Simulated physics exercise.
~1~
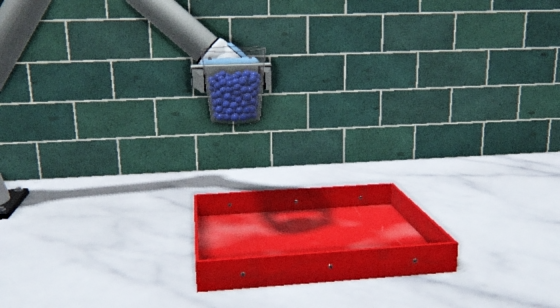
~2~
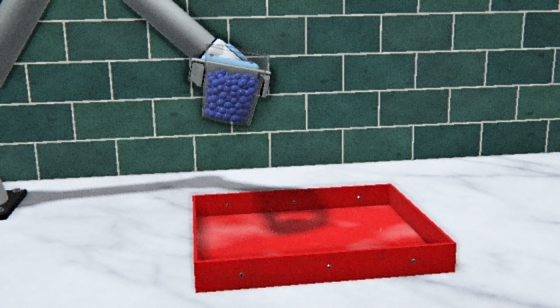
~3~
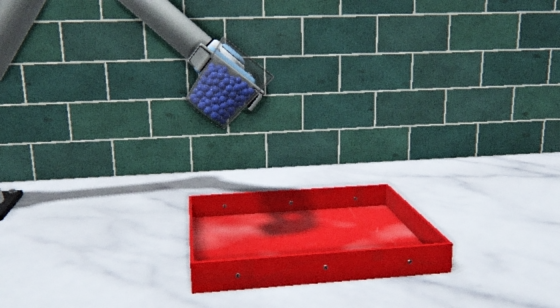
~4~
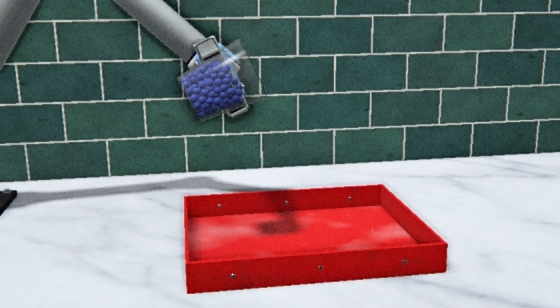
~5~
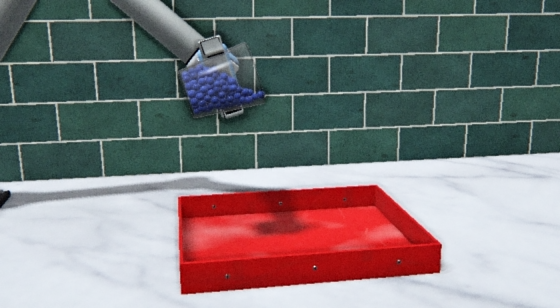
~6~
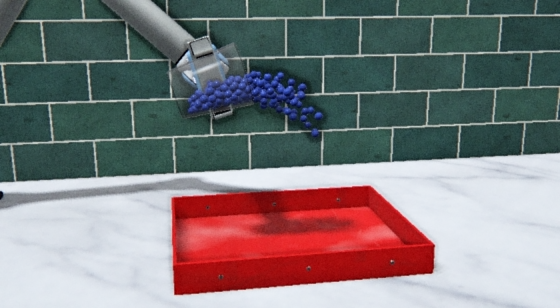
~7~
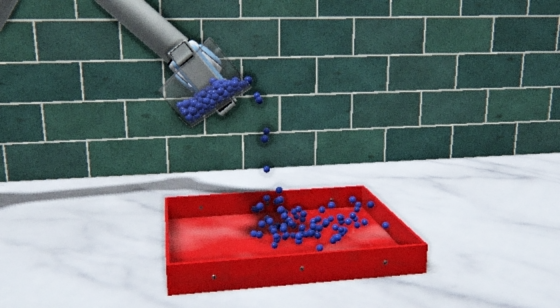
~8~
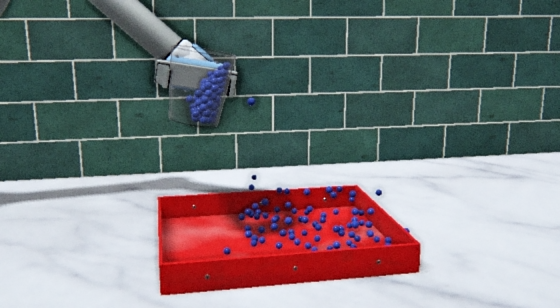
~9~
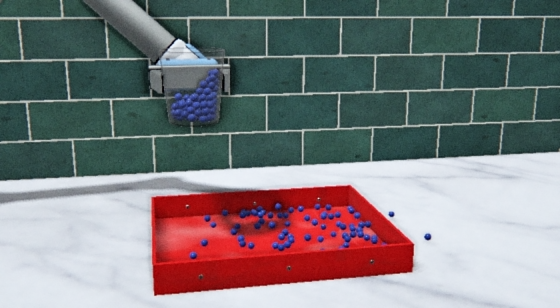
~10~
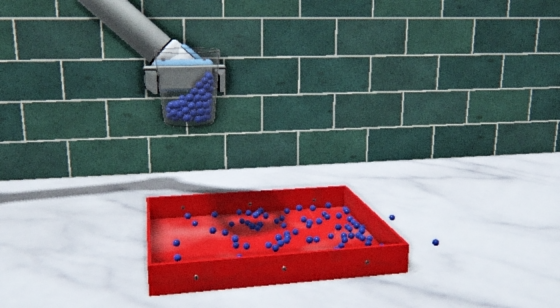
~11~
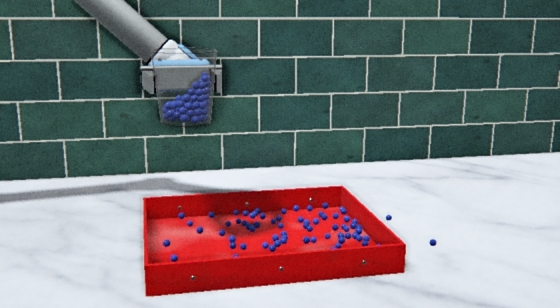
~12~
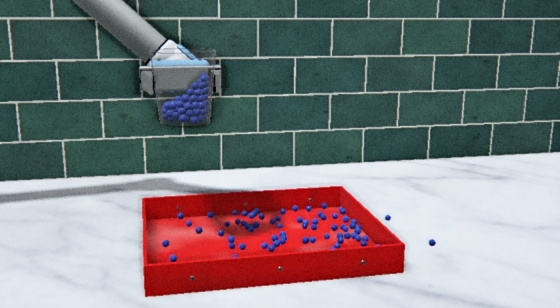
Robot arm tipping a clear cup of blue beads over a red tray, scattering some before righting it still partly full.
